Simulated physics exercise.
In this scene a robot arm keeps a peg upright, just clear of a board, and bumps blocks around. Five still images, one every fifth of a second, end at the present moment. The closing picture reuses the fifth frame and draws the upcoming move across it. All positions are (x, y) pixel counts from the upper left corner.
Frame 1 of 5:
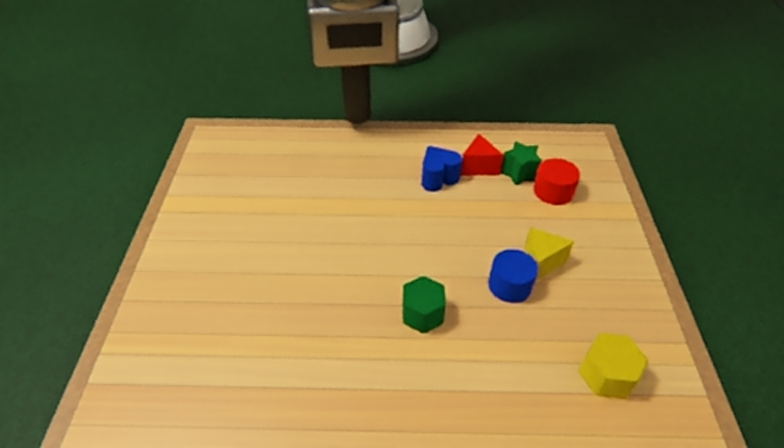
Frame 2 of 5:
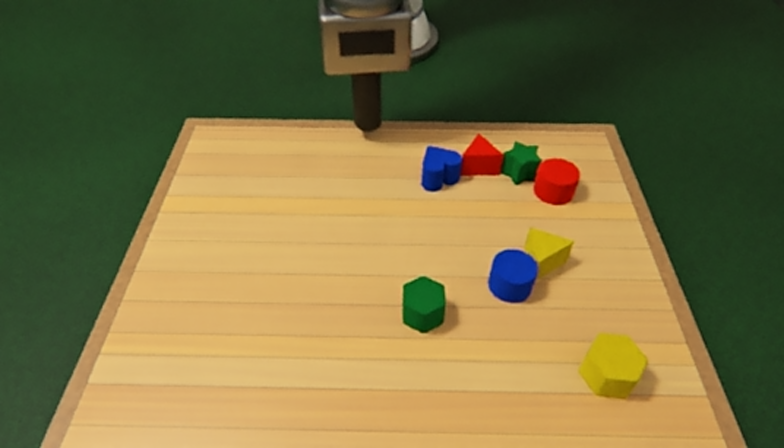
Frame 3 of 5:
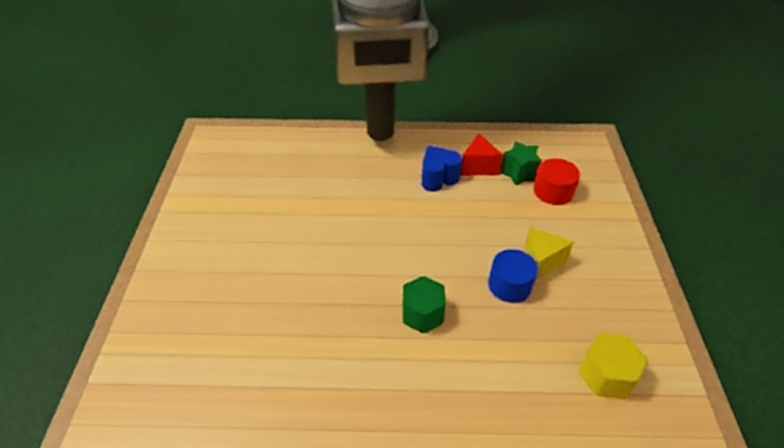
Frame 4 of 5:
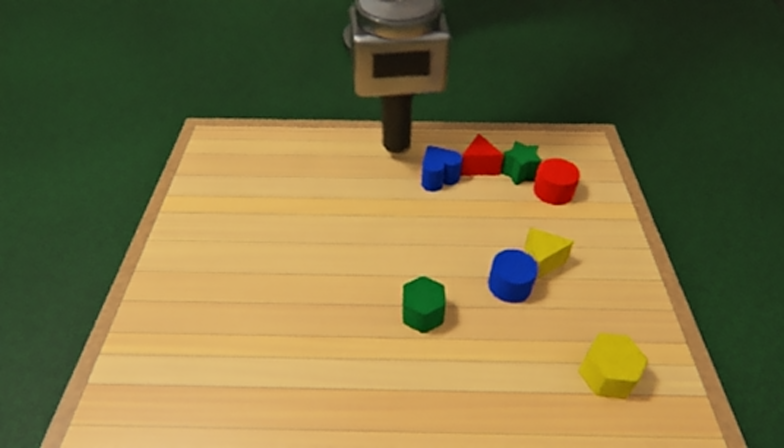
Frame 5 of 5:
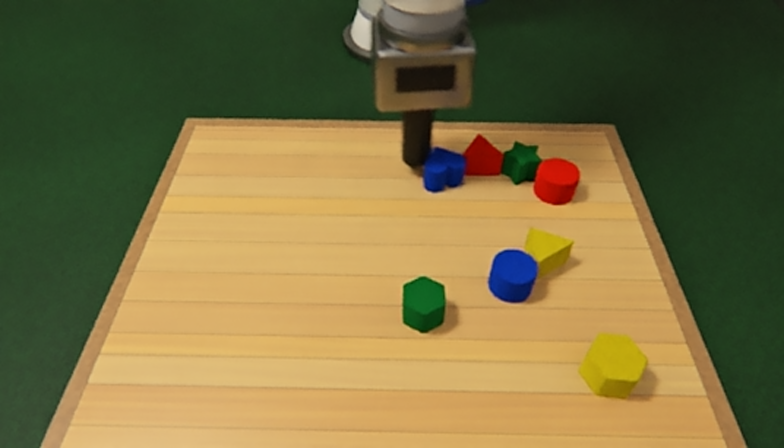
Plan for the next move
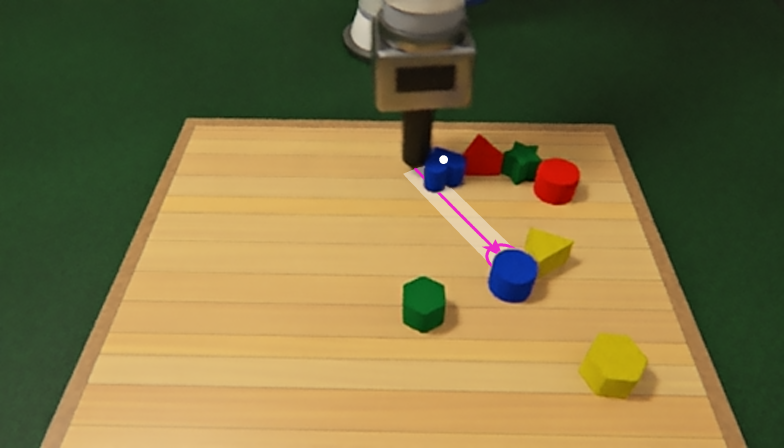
A robot arm with a dark peg moved slowly right and toward the viewer over a wooden board of colored blocks, then nudged the blue heart block slightly while the other blocks stayed put.
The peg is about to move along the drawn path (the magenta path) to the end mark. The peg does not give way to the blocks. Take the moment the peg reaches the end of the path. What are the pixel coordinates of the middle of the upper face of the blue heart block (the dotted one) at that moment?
Around (486, 179).
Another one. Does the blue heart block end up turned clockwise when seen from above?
I believe not.
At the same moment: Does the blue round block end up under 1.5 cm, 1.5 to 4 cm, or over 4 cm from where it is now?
Net shift: Below 1.5 cm.
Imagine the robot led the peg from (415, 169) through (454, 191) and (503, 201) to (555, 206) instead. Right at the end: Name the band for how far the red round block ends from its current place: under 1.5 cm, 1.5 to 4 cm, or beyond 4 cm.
Travels 1.5 to 4 cm.
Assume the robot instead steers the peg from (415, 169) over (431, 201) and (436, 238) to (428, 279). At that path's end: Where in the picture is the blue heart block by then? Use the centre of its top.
I predict (462, 171).
Path on the board, in a line from (415, 169) to (504, 258); the dot is on the blue heart block.
On the path given first. One third of the way, peg at (443, 186); blue heart block at (477, 176), turned 30° anticlockwise.
Two thirds of the way, peg at (473, 216); blue heart block at (486, 179), turned 50° anticlockwise.
At the end, peg at (506, 248); blue heart block at (486, 179), turned 50° anticlockwise; blue round block at (517, 268); yellow triangular block in place.
